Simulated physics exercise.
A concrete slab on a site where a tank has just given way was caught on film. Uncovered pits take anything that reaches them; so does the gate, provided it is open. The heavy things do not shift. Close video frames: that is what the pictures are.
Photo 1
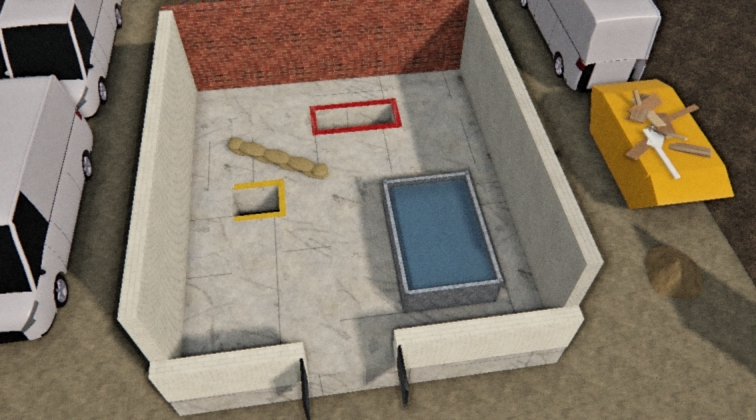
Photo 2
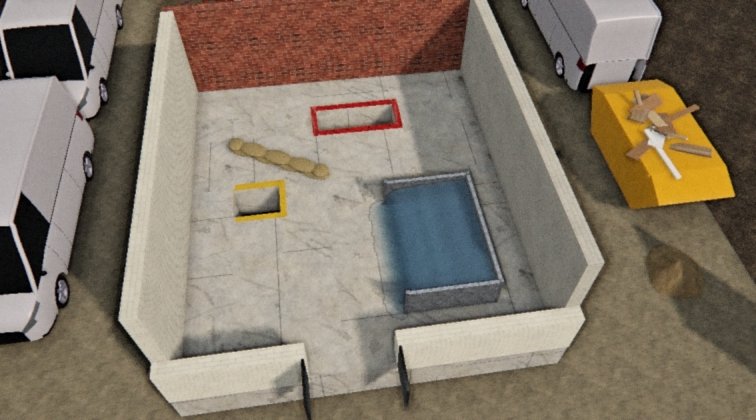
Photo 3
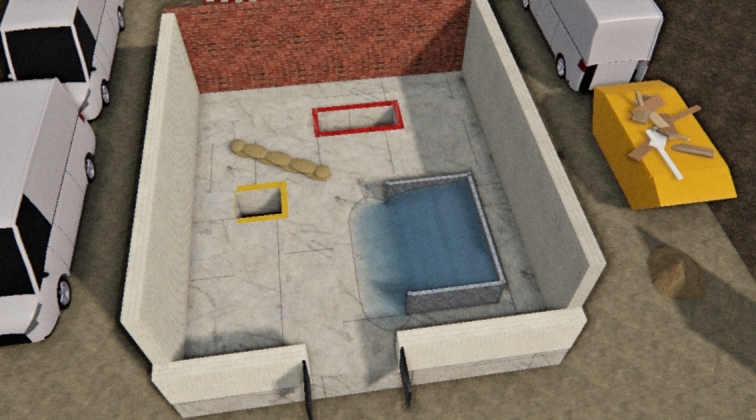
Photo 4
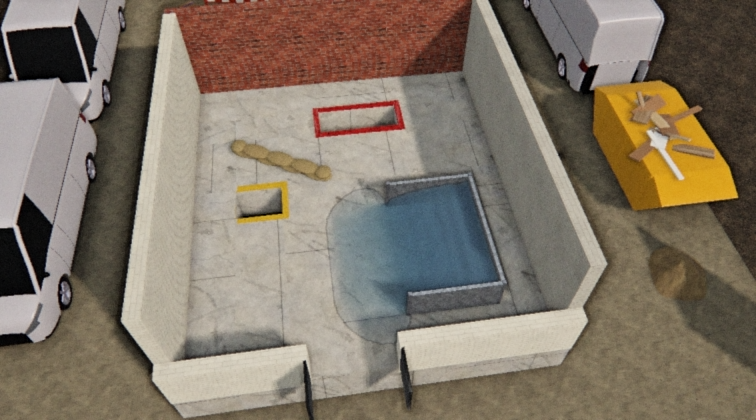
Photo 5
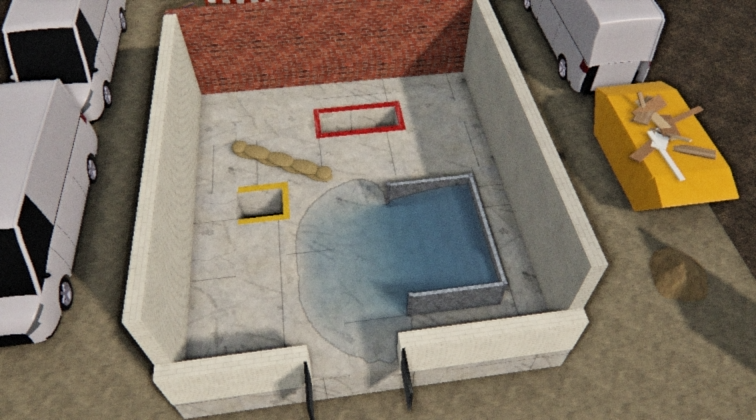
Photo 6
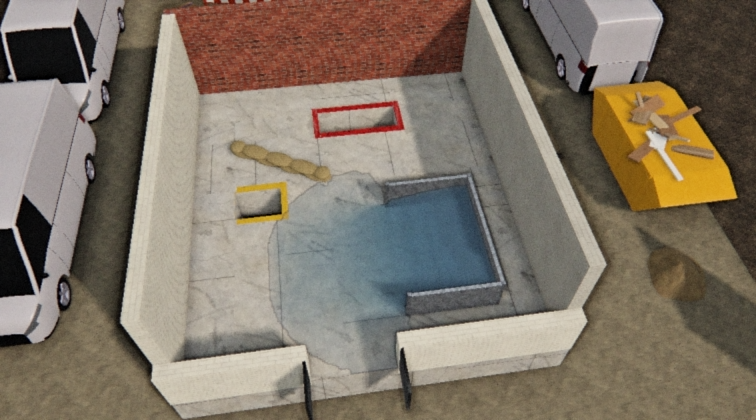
A walled concrete yard held a tank full of blue water until its left side gave way, and the water poured out and spread leftward across the slab in a widening, rounded pool.
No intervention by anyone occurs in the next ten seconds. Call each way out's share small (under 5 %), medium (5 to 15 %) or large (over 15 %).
Small, medium or large: The gate gets a medium share; the yellow pit gets a large share; the red pit gets a small share.
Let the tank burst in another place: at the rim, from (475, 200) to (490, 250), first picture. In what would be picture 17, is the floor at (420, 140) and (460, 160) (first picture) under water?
The first ends up soaked, the second ends up soaked.
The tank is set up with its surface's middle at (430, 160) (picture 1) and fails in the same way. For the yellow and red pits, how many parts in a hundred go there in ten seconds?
Result in per cent: Yellow pit 25, red pit 6.
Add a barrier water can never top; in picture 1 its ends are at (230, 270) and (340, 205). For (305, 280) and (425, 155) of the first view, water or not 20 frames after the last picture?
Swamped, then spared.
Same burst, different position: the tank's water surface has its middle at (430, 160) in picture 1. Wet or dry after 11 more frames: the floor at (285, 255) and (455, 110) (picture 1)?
The first spot ends up waterlogged, while the second ends up bone-dry.
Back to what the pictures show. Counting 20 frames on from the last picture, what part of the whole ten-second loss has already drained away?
35 per cent.
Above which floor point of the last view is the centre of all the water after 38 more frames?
It is near (317, 234).
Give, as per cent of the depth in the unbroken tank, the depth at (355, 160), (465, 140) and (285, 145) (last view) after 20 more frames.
At the three places, in the order asked: Around 2, 0 and 0 per cent.
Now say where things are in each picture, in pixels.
In the first frame, the tank at (439, 231) is whole and still.
In the second frame, water pours out at (397, 249) and has run to (404, 315).
In the third frame, water pours out at (398, 251) and has run to (390, 325).
In the fourth frame, the front is at (370, 335), out from the gap at (399, 252).
In the fifth frame, water pours out at (400, 253) and has run to a hidden place.
In the sixth frame, water pours out at (398, 253) and has run to (281, 314).
A moment on, water covers 40 % of the floor; the gate 1 %, the yellow pit 2 %, the red pit 0 %.
Next, water covers 40 % of the floor; the gate 2 %, the yellow pit 6 %, the red pit 0 %.
Then, water covers 50 % of the floor; the gate 4 %, the yellow pit 11 %, the red pit 0 %.
Later, water covers 60 % of the floor; the gate 9 %, the yellow pit 24 %, the red pit 0 %.
In the end, water covers 80 % of the floor; the gate 12 %, the yellow pit 31 %, the red pit 0 %.
